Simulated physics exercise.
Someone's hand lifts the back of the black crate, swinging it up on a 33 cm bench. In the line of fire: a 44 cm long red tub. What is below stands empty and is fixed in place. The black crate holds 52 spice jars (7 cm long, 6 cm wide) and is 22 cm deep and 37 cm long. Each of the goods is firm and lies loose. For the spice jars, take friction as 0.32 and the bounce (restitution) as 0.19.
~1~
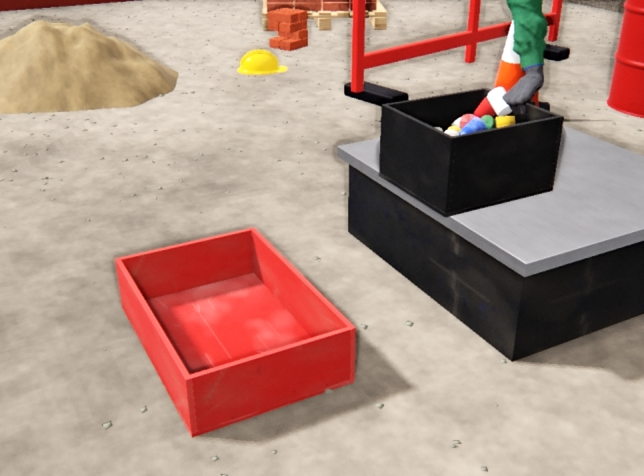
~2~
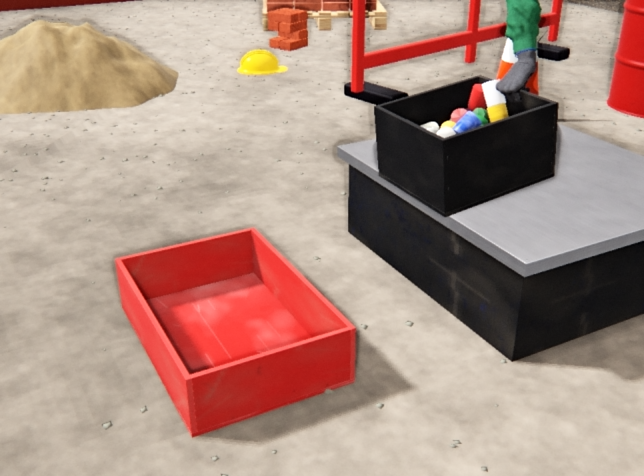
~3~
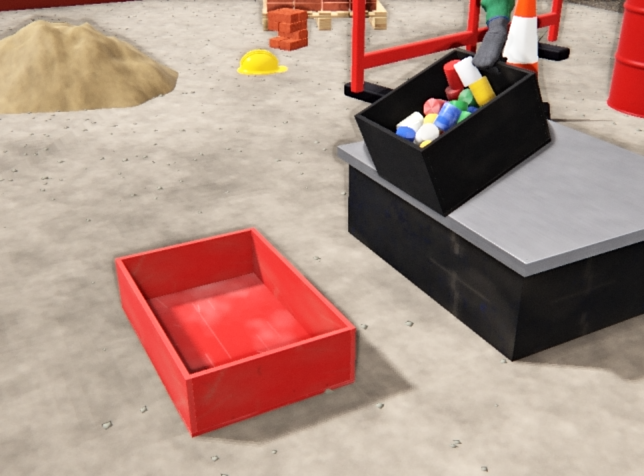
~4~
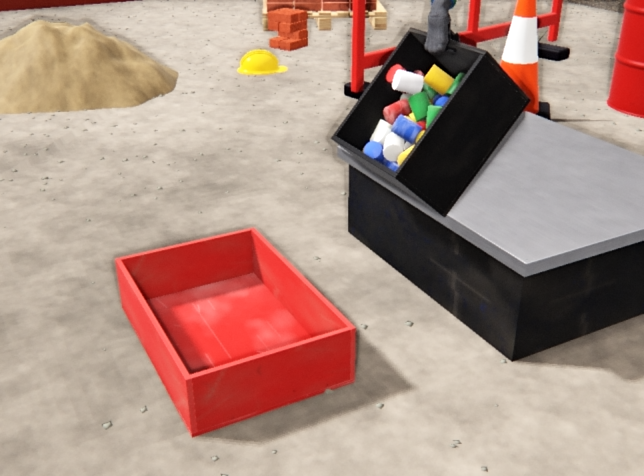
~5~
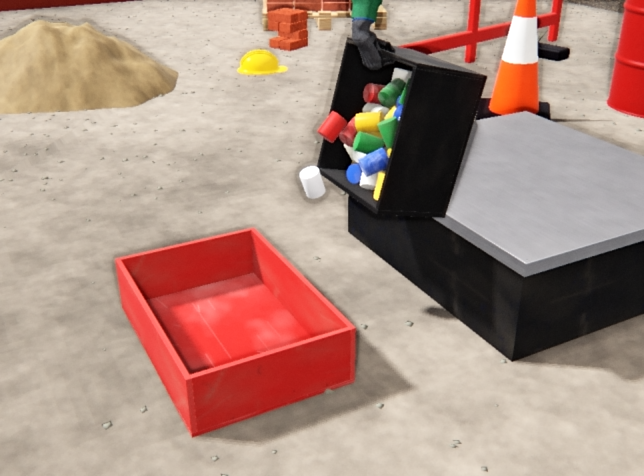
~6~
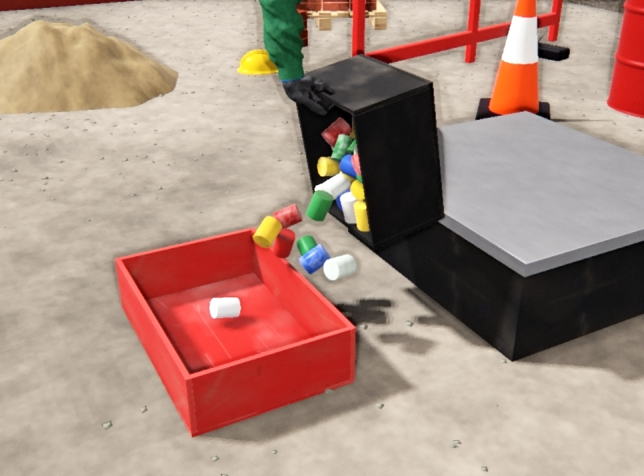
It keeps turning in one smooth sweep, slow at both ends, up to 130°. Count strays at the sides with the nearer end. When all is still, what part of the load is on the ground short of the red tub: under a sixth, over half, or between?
Ground short of the red tub - over one half of them.
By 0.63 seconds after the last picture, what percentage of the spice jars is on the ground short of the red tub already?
Around 60 per cent at that point.
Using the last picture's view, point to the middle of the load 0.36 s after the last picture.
Centre: About (321, 277).
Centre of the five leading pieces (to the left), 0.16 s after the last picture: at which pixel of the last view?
Around (251, 273) in pixels.
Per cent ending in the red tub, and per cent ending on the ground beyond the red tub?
Result: Near 30 % and near 0 %.
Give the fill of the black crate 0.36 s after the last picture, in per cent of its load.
20 %.
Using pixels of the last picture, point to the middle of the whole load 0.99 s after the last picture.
Centre: Approx. (331, 311).
Then, 0.16 s after the last picture, tilt 114°; 35 still in the black crate, 4 in the red tub, 2 on the ground short of the red tub and 11 in the air.
Then, 0.36 s after the last picture, tilt 126°; 11 still in the black crate, 12 in the red tub, 13 on the ground short of the red tub and 16 in the air.
Then, 0.63 s after the last picture, tilt 130°; 15 in the red tub, 31 on the ground short of the red tub and 6 in the air.
Final count (0.99 s after the last picture), 15 in the red tub and 37 on the ground short of the red tub. Asked share, 37 of 52, 71 per cent.
